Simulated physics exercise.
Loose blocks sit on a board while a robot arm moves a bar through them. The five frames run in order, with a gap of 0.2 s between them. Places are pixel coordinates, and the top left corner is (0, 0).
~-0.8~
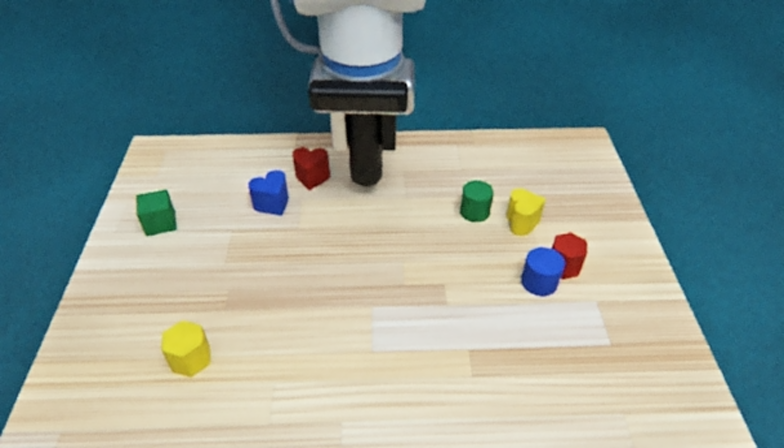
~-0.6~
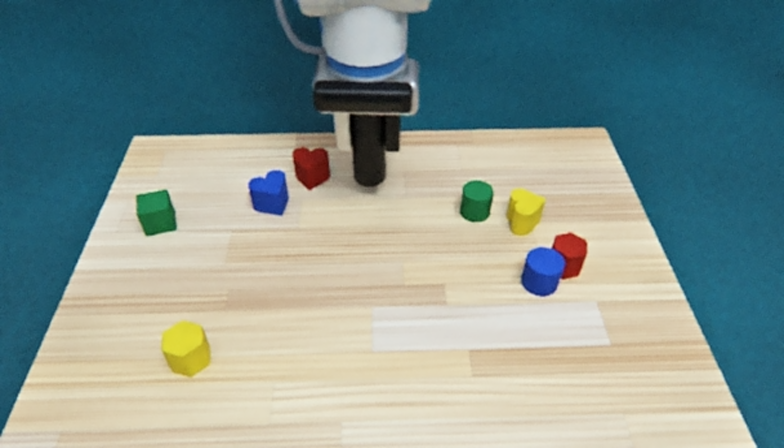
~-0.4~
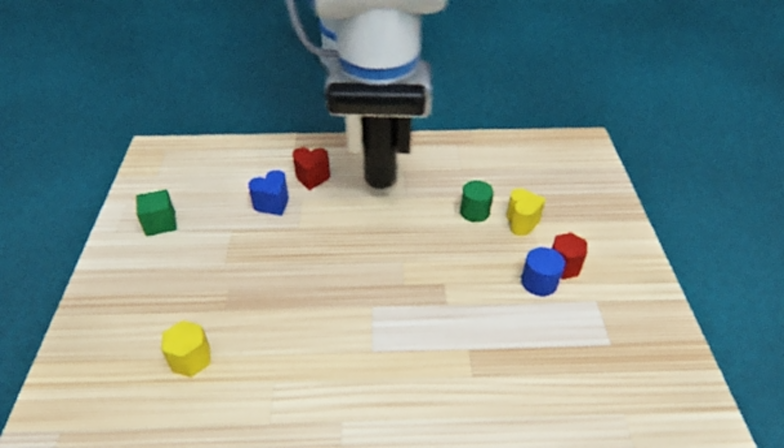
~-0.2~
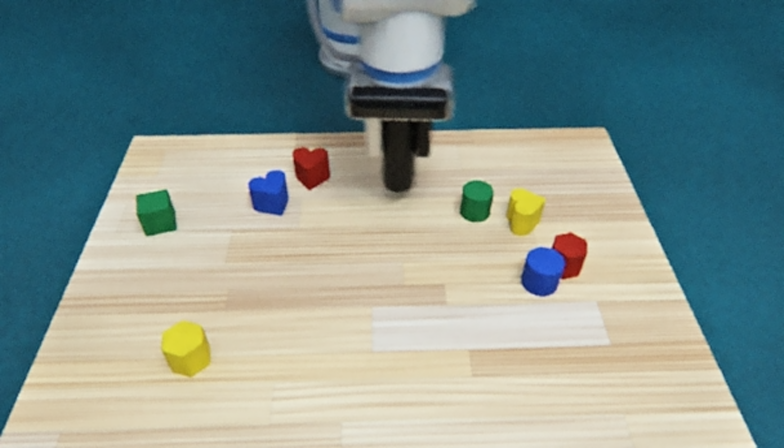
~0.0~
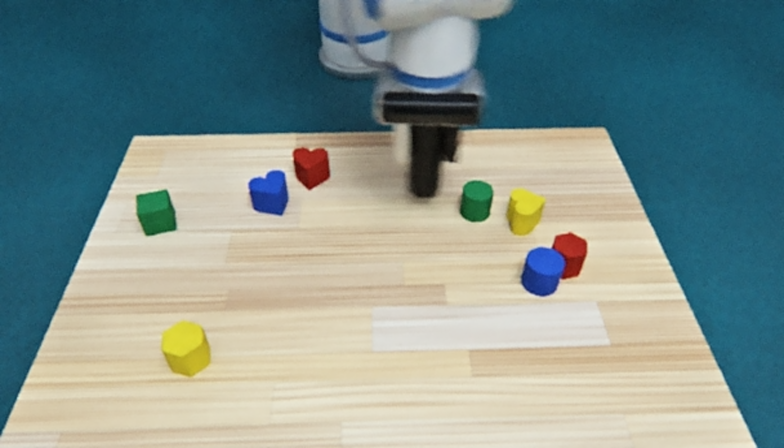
A robot arm holding a dark upright bar starts near the back edge of a wooden board, just right of a red heart block. It slides slowly right, then faster and slightly forward, nearing the green cylinder beside a yellow heart, while all the scattered coloured blocks stay still.
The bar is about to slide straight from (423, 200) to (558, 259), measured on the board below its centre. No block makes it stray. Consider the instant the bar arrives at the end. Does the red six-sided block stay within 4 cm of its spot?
I expect so.
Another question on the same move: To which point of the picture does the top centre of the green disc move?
About (518, 192).
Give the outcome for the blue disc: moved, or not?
Here's my answer: The blue disc remains in position.
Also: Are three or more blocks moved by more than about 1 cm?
Yes, it checks out.
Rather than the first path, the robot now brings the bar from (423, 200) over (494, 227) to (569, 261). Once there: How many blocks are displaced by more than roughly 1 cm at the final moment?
Answer: Three or more.
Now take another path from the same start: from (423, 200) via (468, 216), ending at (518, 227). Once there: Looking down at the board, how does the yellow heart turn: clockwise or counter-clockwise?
Short answer: Clockwise.
What follows on the original path. One third of the way, bar at (467, 207); green disc at (500, 193); yellow heart at (530, 200), turned 15° clockwise.
Two thirds of the way, bar at (513, 226); green disc at (518, 192); yellow heart at (545, 201), turned 35° clockwise.
At the end, bar at (562, 247); green disc at (518, 192); yellow heart at (546, 201), turned 30° clockwise; blue disc not moved; red six-sided block at (595, 257), turned 15° clockwise.
